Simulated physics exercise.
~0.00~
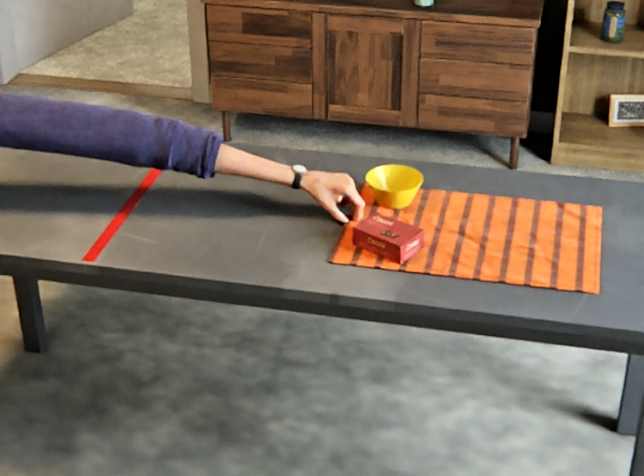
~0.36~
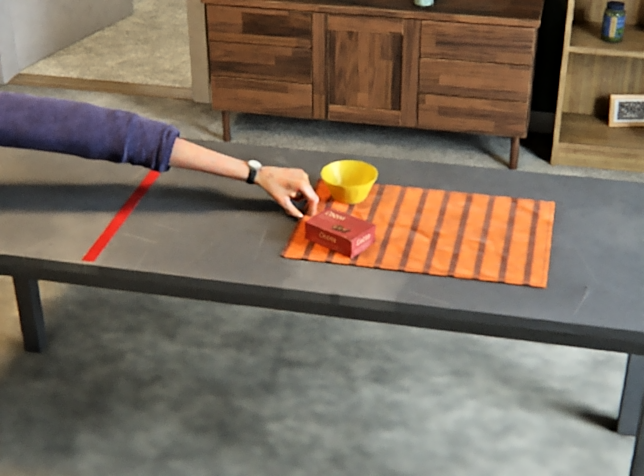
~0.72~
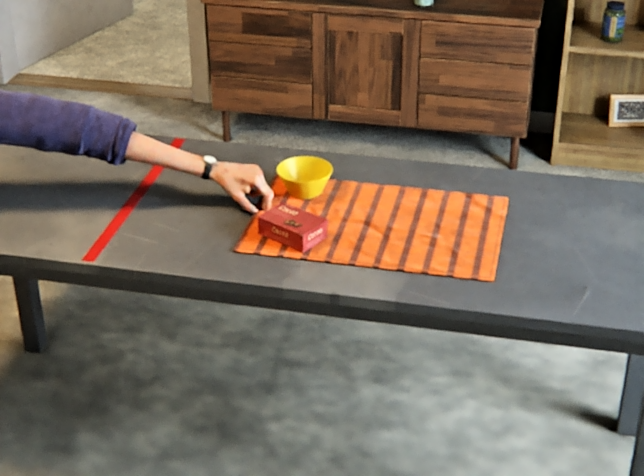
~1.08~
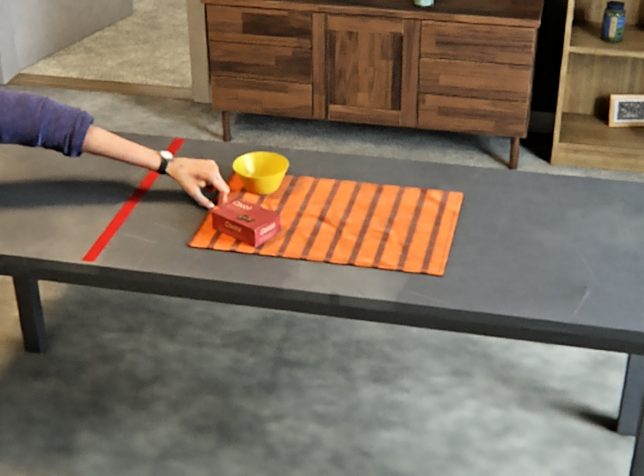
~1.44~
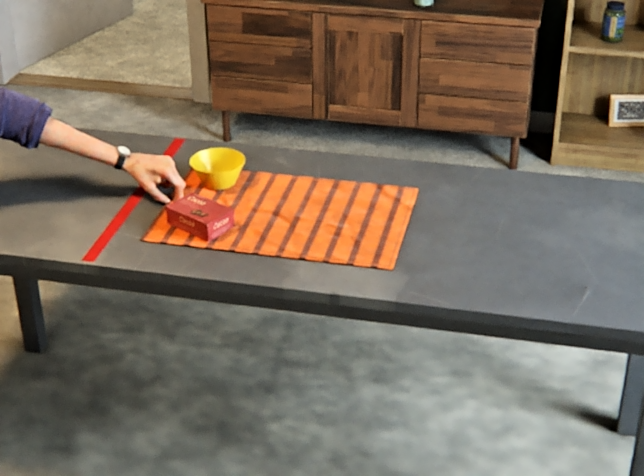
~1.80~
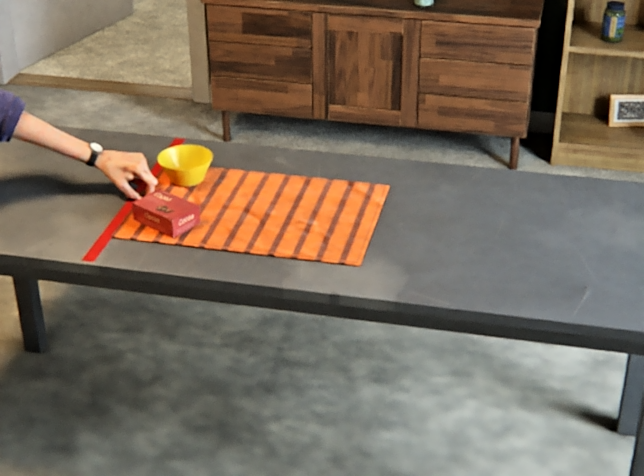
On a dark table, a hand pulls an orange cloth carrying a yellow bowl and red packet left to red tape.
